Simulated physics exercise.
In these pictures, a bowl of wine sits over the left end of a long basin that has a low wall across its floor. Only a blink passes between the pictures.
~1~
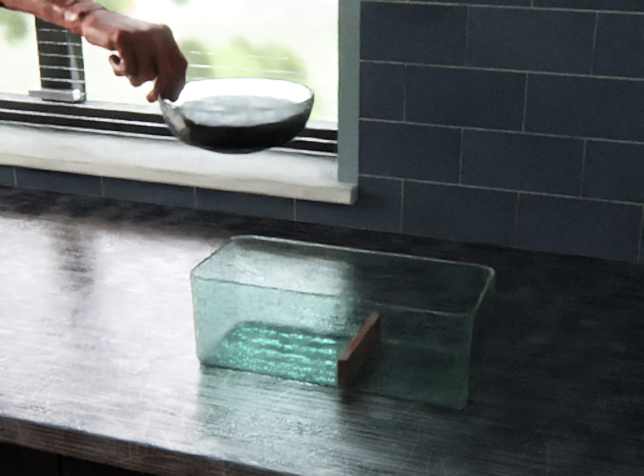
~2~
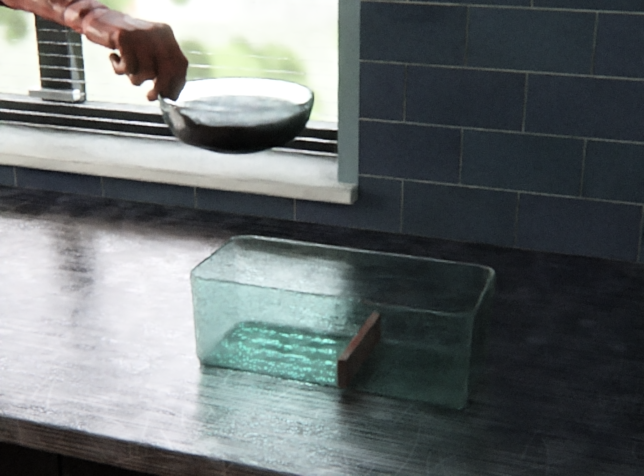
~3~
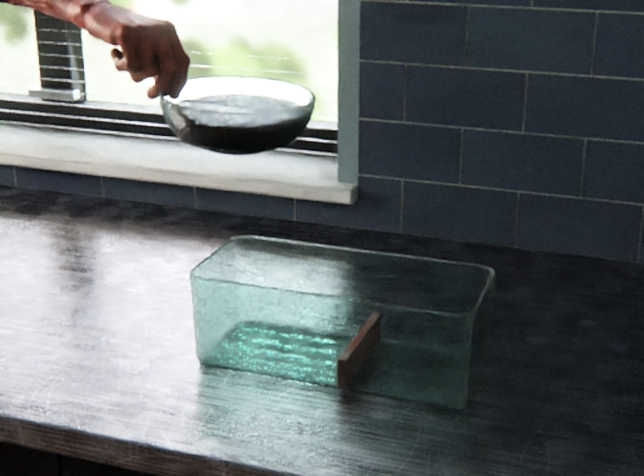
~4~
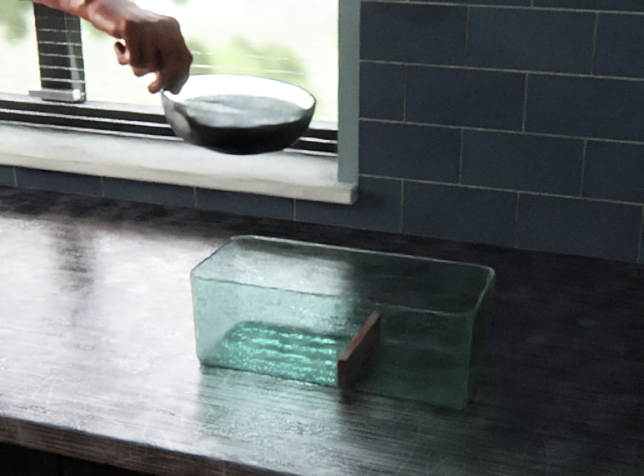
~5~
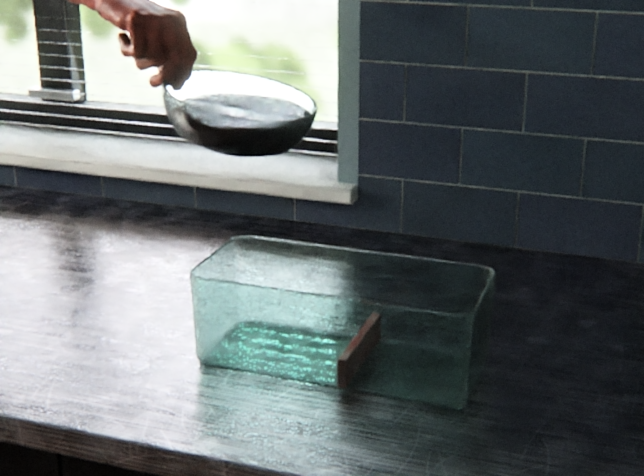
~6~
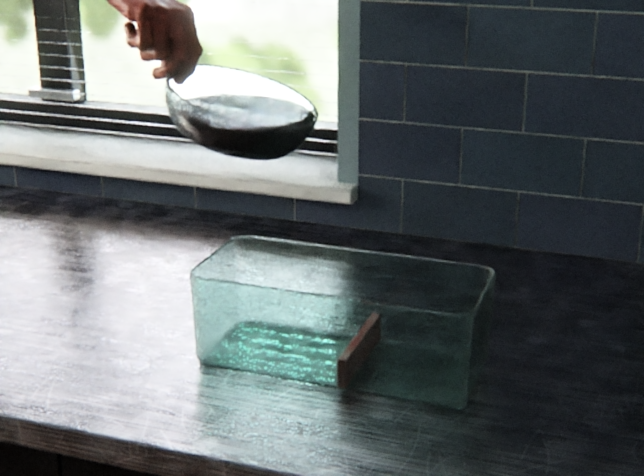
At the start, a hand holds a glass bowl of dark wine nearly level above the left end of a long glass basin with a low brown wall across its floor. The hand then rises slightly and tilts the bowl, slowly and then faster, its right rim dipping toward the wine's surface.
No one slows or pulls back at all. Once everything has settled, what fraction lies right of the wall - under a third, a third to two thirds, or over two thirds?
The share right of the wall lands inside the two marks of one third and two thirds.
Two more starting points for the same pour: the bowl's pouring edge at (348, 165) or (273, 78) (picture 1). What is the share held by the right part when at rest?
70 and 10 in a hundred.
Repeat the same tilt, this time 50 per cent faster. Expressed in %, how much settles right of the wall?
I'd put it at some 40 percent.
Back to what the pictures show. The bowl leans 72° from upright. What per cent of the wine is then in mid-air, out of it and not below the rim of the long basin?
I'd put it near 45 per cent.
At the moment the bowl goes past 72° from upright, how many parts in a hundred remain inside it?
Some 25 per cent has not yet come out.
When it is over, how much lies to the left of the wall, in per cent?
Close to 50 in a hundred.
A moment on, the bowl is tipped part way and 23 per cent is still to pour, 8 is left of the wall and 23 right of it.
Next, the bowl is tipped right over and 0 per cent is still to pour, 49 is left of the wall and 46 right of it.
Then the bowl is tipped right over and 0 per cent is still to pour, 52 is left of the wall and 46 right of it.
Later the bowl is tipped right over and 0 per cent is still to pour, 52 is left of the wall and 46 right of it.
At rest 52 per cent lies left of the wall, 46 right of it and 2 outside.
